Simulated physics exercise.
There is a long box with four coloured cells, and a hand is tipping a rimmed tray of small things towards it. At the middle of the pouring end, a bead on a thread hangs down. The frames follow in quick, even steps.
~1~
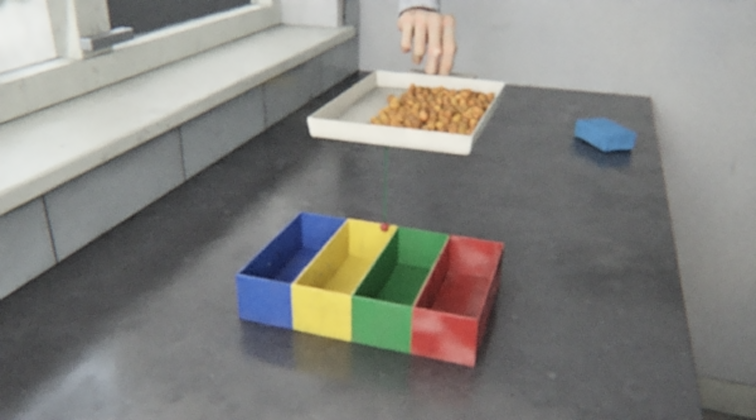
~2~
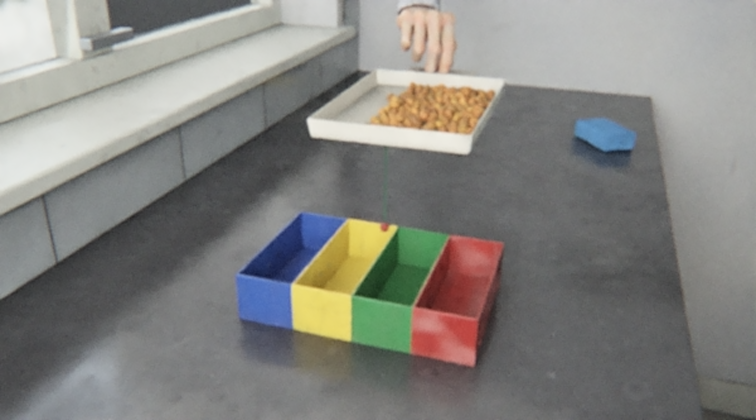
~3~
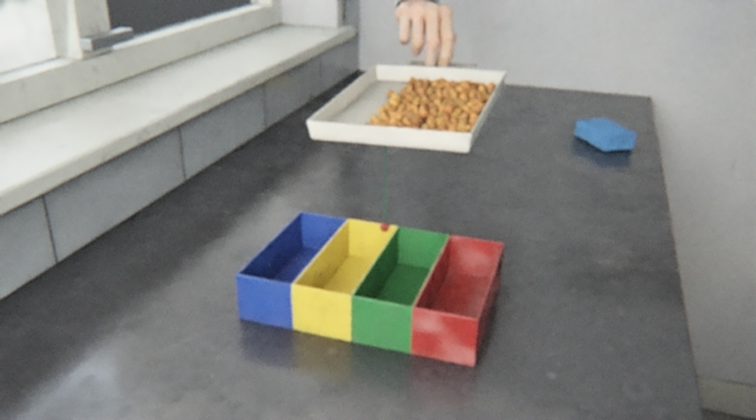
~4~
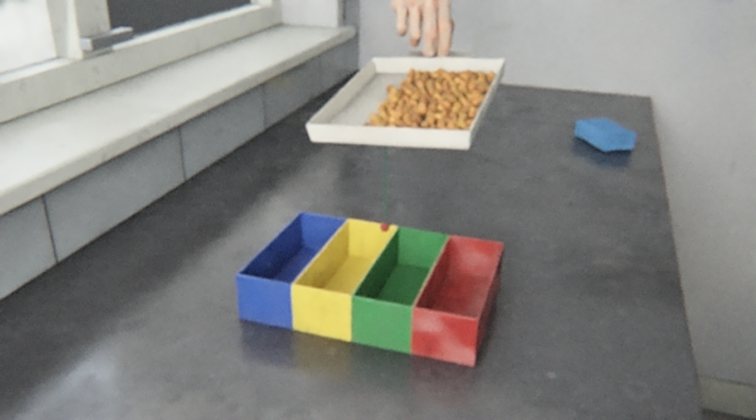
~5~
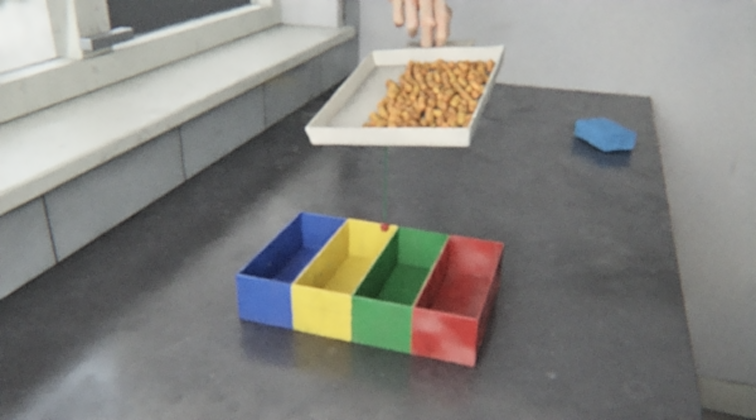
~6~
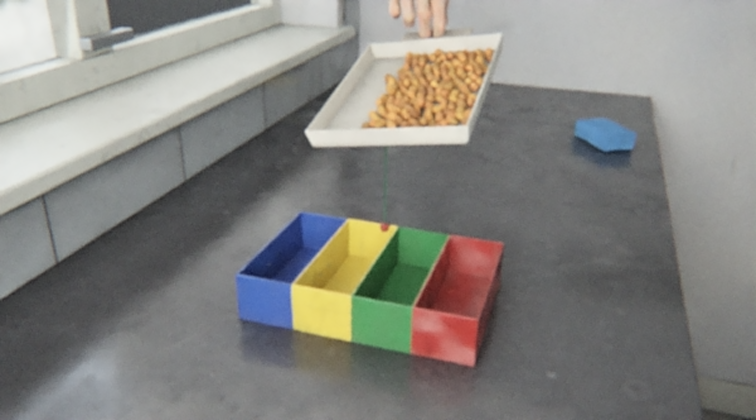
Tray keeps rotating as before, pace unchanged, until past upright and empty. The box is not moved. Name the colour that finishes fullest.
Blue.
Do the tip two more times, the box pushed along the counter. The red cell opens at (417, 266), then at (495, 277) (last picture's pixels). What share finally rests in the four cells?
Around 100 then around 70 per cent.
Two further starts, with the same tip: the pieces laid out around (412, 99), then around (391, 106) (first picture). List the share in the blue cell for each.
Some 70 and then some 60 per cent.
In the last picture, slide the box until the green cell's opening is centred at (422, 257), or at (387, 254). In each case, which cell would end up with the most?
First try: That blue cell. Second try: The cell in yellow.
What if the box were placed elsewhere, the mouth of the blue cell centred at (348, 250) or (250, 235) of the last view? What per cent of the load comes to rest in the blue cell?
Around 40 and then 10 per cent.
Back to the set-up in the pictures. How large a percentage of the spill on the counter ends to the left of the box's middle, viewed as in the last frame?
100 per cent, roughly.
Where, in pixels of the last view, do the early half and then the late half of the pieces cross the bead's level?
Near (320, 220) to start, and near (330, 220) afterwards.
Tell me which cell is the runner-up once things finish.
That would be the yellow cell, just behind the top one.
Just after the last frame, tray tipped steeply; almost all on the tray; just a few falling or outside the box.
A moment on, tray tipped right over; almost all on the tray; just a few in the blue cell; just a few falling or outside the box.
Further on, tray tipped past a quarter turn; roughly two thirds in the blue cell; roughly a third in the yellow cell; just a few in the green cell; about a tenth falling or outside the box.
When it is over, tray tipped past a quarter turn; roughly two thirds in the blue cell; roughly a third in the yellow cell; just a few in the green cell; not one in the red cell; about a tenth outside the box.
